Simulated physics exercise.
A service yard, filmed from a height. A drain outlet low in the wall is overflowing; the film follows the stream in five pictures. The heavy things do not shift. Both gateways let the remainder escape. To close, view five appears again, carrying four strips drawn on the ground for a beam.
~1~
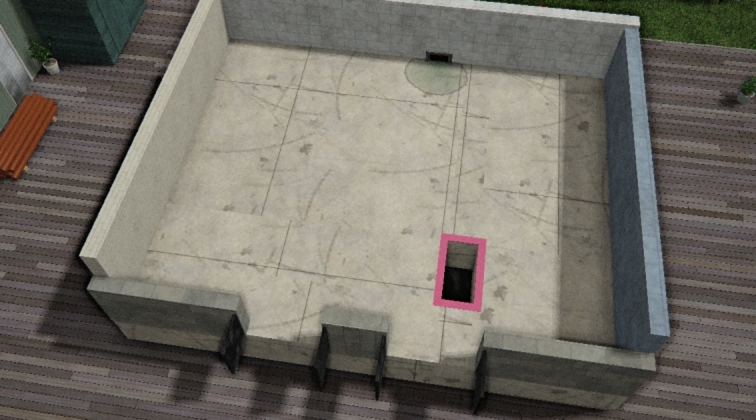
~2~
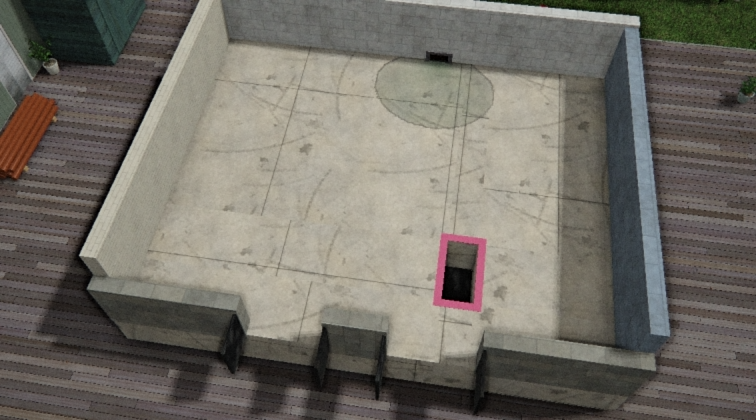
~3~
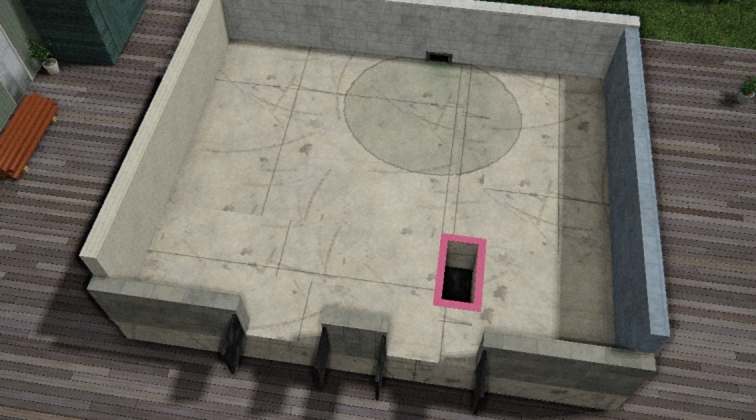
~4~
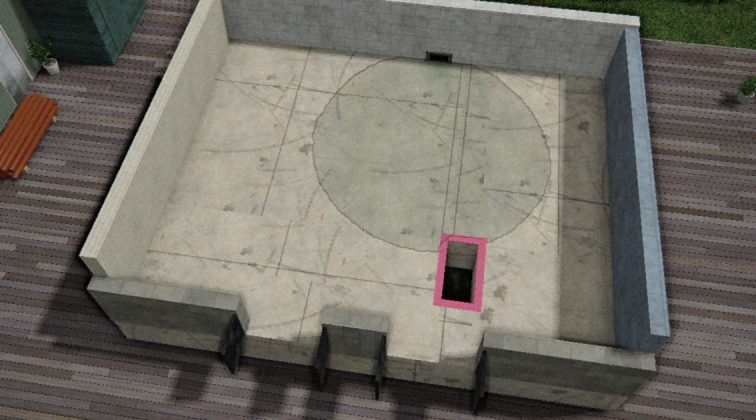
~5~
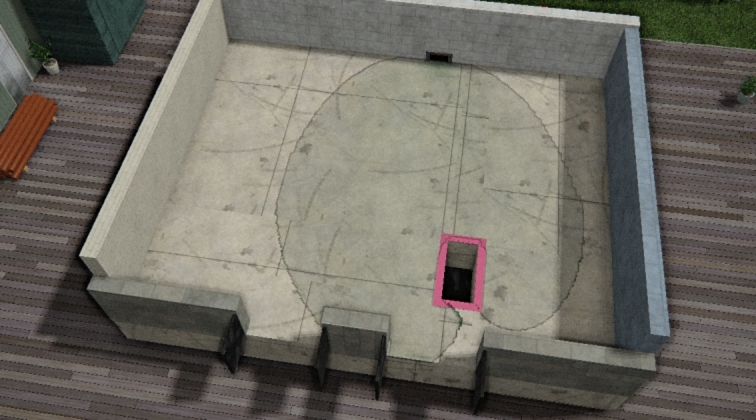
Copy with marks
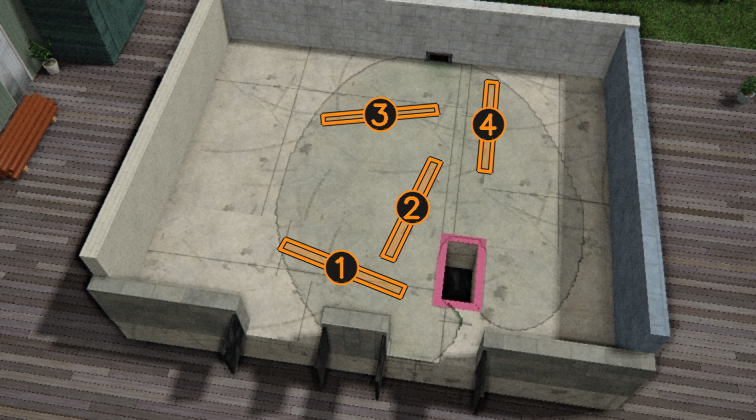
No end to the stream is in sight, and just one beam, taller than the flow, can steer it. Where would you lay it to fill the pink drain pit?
Position 1.
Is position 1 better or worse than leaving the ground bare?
Better.
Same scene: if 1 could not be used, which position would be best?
4.
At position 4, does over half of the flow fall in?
No.
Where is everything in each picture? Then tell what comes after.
Outfall at (439, 57); pink drain pit at (460, 271); open gate at (433, 347); open gate at (289, 326); water covers 2 % of the ground and shows as far out as (453, 88); pink drain pit still dry.
Water covers 7 % of the ground and shows as far out as (465, 122); pink drain pit still dry.
Water covers 15 % of the ground and shows as far out as (446, 171); pink drain pit still dry.
Water covers 28 % of the ground and shows as far out as (426, 244); pink drain pit still dry.
Water covers 43 % of the ground and shows as far out as (525, 313); pink drain pit taking water.
On the marked copy, 1 from (282, 244) to (402, 291); 2 from (387, 258) to (435, 160); 3 from (323, 119) to (436, 109); 4 from (484, 171) to (492, 82).
With 1, about 48 % of the stream runs into the pink drain pit, about 51 % out by the gates.
With 2, about 20 % of the stream runs into the pink drain pit, about 79 % out by the gates.
With 3, about 21 % of the stream runs into the pink drain pit, about 78 % out by the gates.
With 4, about 31 % of the stream runs into the pink drain pit, about 66 % out by the gates.
